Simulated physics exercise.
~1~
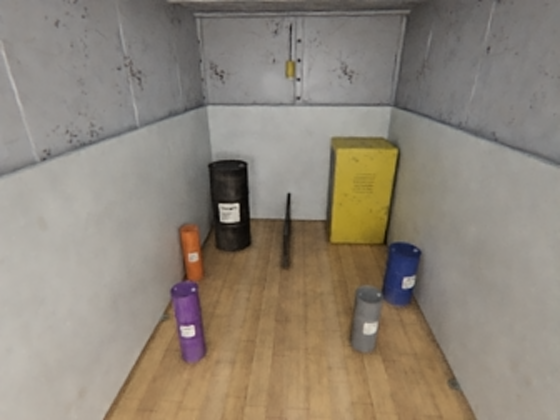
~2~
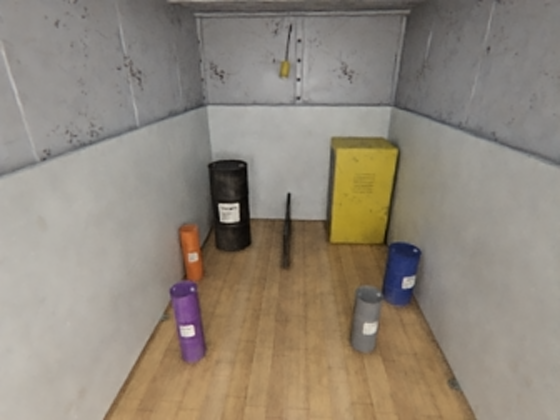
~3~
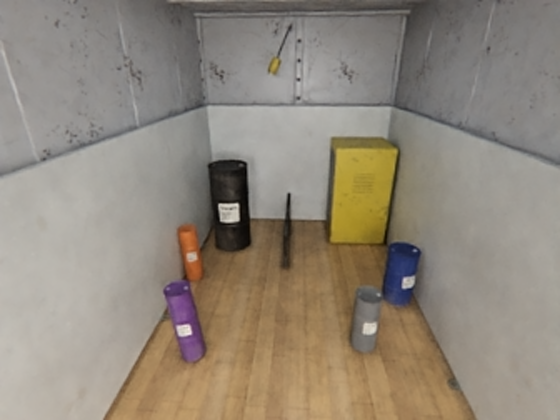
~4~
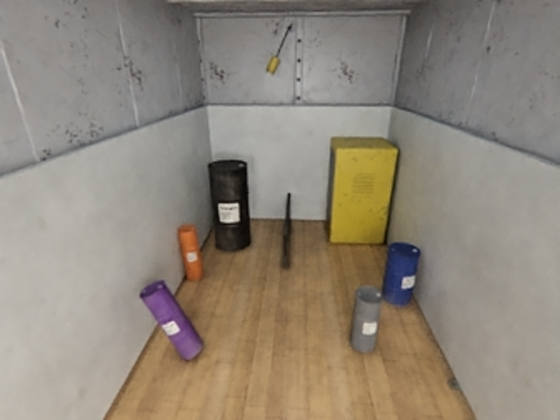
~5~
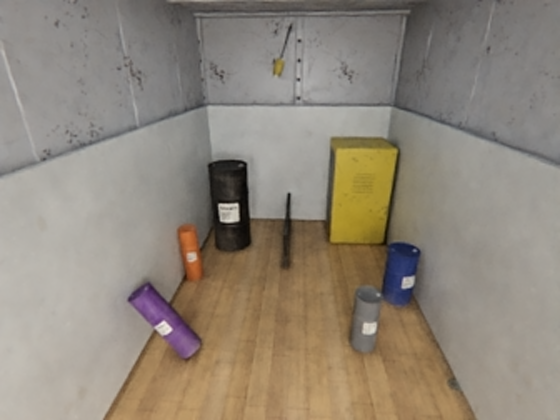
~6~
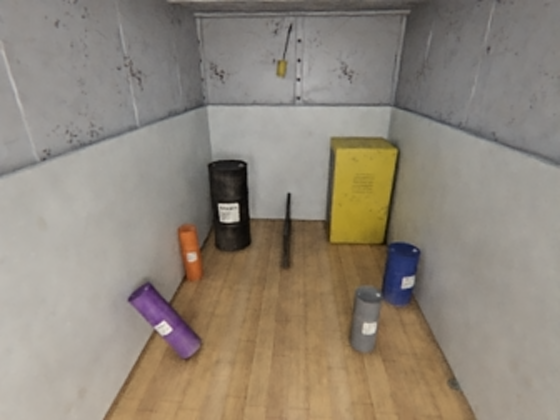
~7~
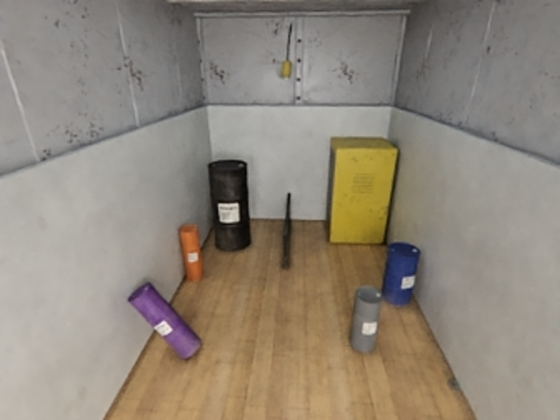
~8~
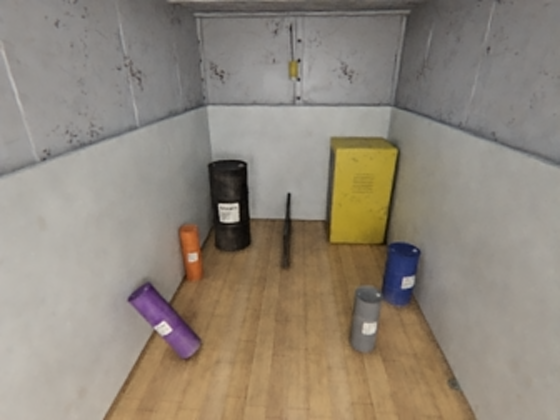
A purple canister stands upright at the front left of a moving van's load bay, seen from above and looking towards the cab. An orange canister and a black drum stand behind it on the left, with a yellow appliance, a blue canister and a grey canister on the right and a low dark board between the two sides. A small yellow lamp swings on its cord at the far wall. The purple canister tips to the left, leans further over, and then stops. It stays tilted towards the left wall, while everything else on the floor keeps its place.
